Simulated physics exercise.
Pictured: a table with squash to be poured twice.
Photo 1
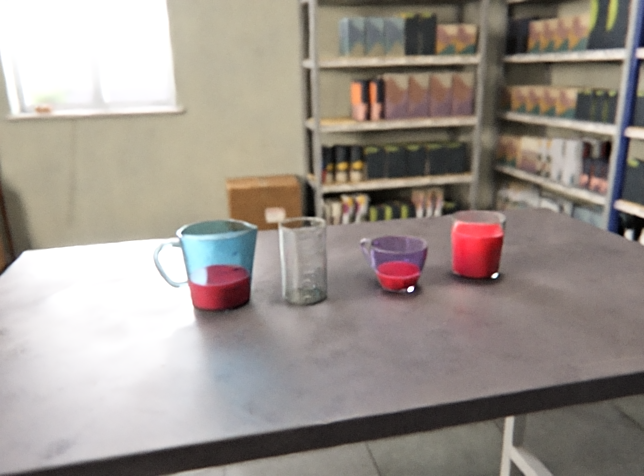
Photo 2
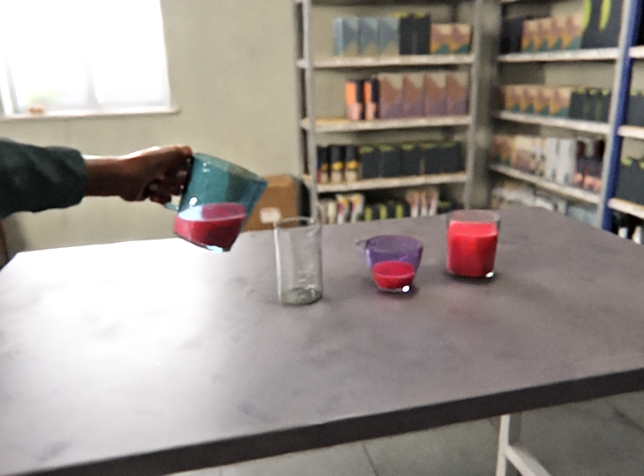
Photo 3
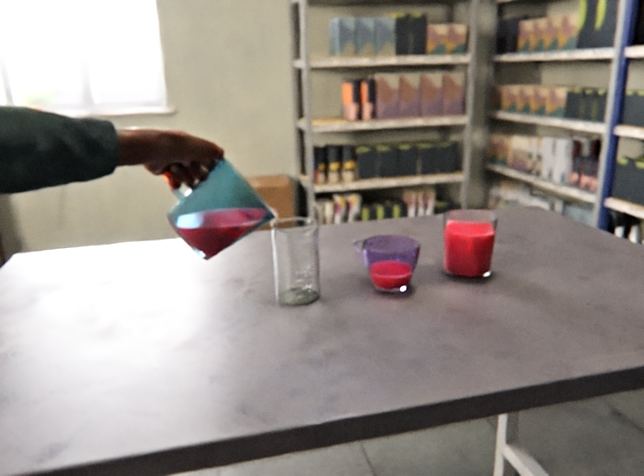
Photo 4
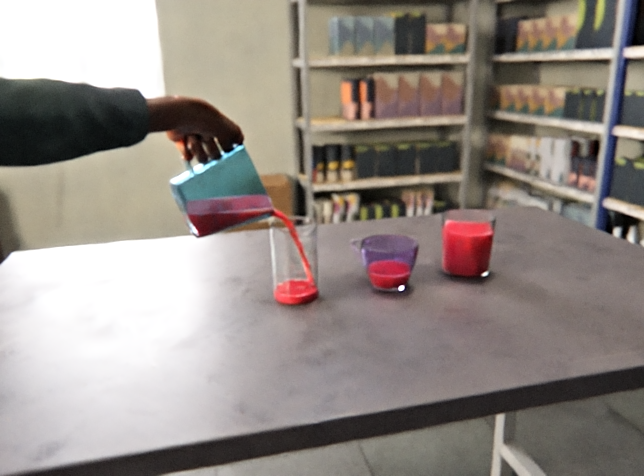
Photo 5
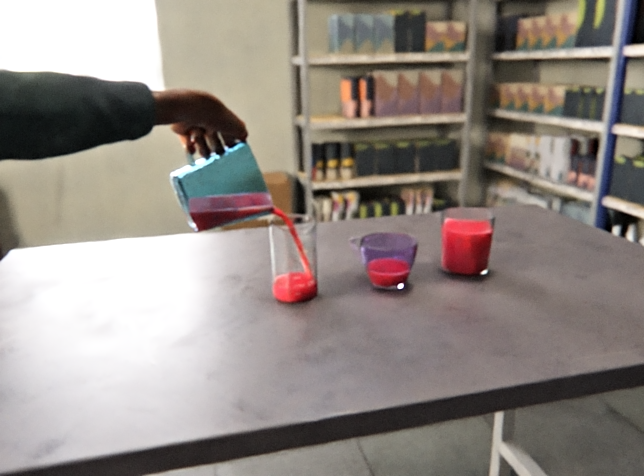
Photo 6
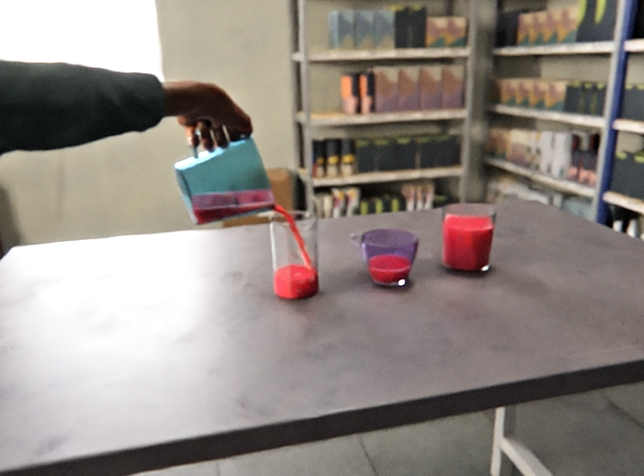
A hand lifting a blue measuring jug from a grey table, tilting it and pouring red liquid into a clear empty glass.
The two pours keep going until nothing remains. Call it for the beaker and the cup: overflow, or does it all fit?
Beaker: All fits; cup: Overflow.
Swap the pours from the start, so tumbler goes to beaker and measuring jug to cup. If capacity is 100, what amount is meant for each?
Some 80 per cent for the first and some 100 per cent for the second.
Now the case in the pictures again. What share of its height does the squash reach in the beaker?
About 55 per cent of its height.
Soon after, the beaker is about a third full.
Later, the beaker is about half full.
In the end, the beaker is about half full; the cup is full to the brim and has run over.
